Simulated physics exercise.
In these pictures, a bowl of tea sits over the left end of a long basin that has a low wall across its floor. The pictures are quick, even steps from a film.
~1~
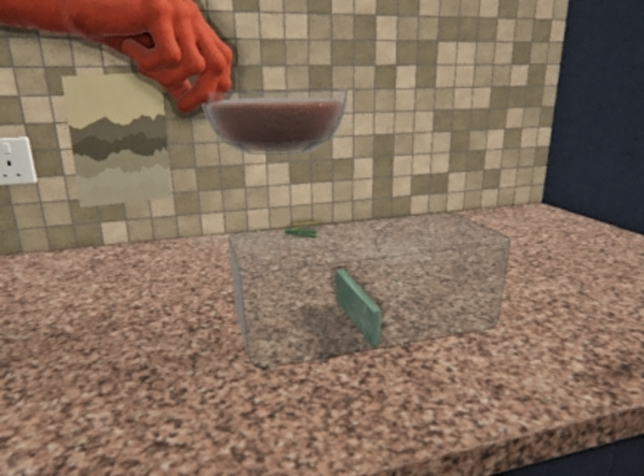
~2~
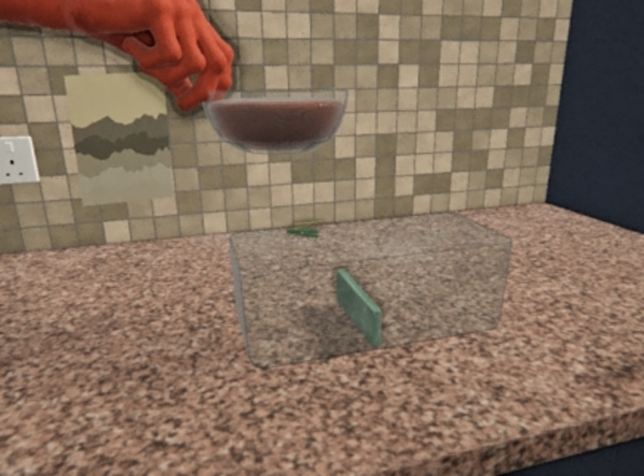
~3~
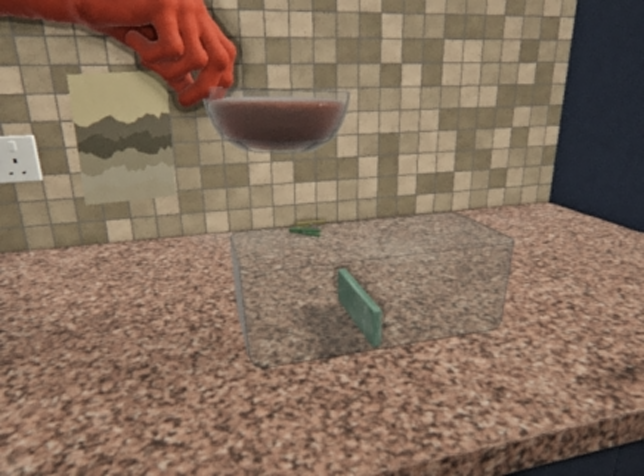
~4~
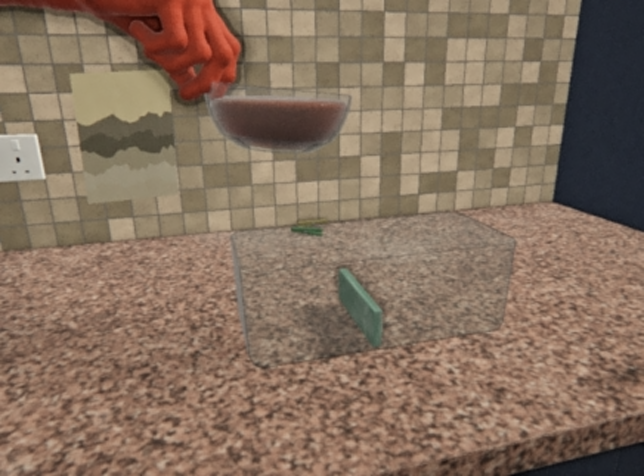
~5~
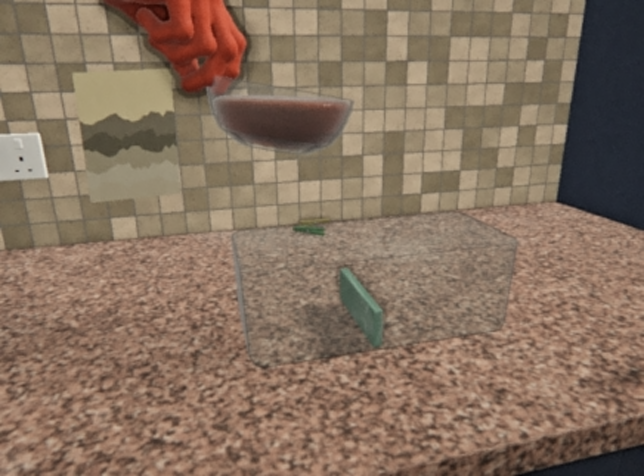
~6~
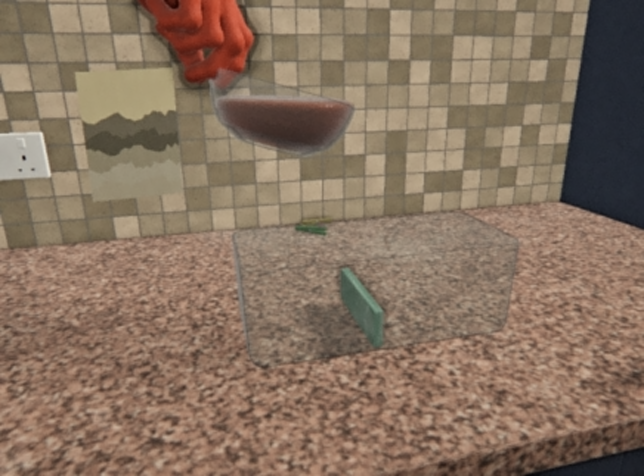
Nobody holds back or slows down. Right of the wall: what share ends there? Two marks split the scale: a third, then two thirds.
The amount right of the wall is going to climb past two thirds.
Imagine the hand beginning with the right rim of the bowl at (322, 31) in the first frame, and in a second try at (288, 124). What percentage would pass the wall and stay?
75 % and 20 %.
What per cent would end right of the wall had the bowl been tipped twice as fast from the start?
Near 65 in a hundred.
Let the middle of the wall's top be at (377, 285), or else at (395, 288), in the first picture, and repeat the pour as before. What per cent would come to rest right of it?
The first position gives around 65 percent, the second around 45 percent.
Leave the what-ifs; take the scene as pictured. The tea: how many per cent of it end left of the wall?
Around 20 percent.
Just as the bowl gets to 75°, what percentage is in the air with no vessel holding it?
Around 40 %.
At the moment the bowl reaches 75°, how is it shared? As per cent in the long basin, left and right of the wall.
Left side 0 in a hundred, right side 35 in a hundred.
A moment on, the bowl is tipped on its side and 25 per cent is still to pour, 0 is left of the wall and 37 right of it.
Next, the bowl is tipped right over and 0 per cent is still to pour, 16 is left of the wall and 82 right of it.
Then the bowl is tipped right over and 0 per cent is still to pour, 18 is left of the wall and 82 right of it.
Later the bowl is tipped right over and 0 per cent is still to pour, 18 is left of the wall and 82 right of it.
In the end 18 per cent lies left of the wall, 82 right of it and 1 outside.
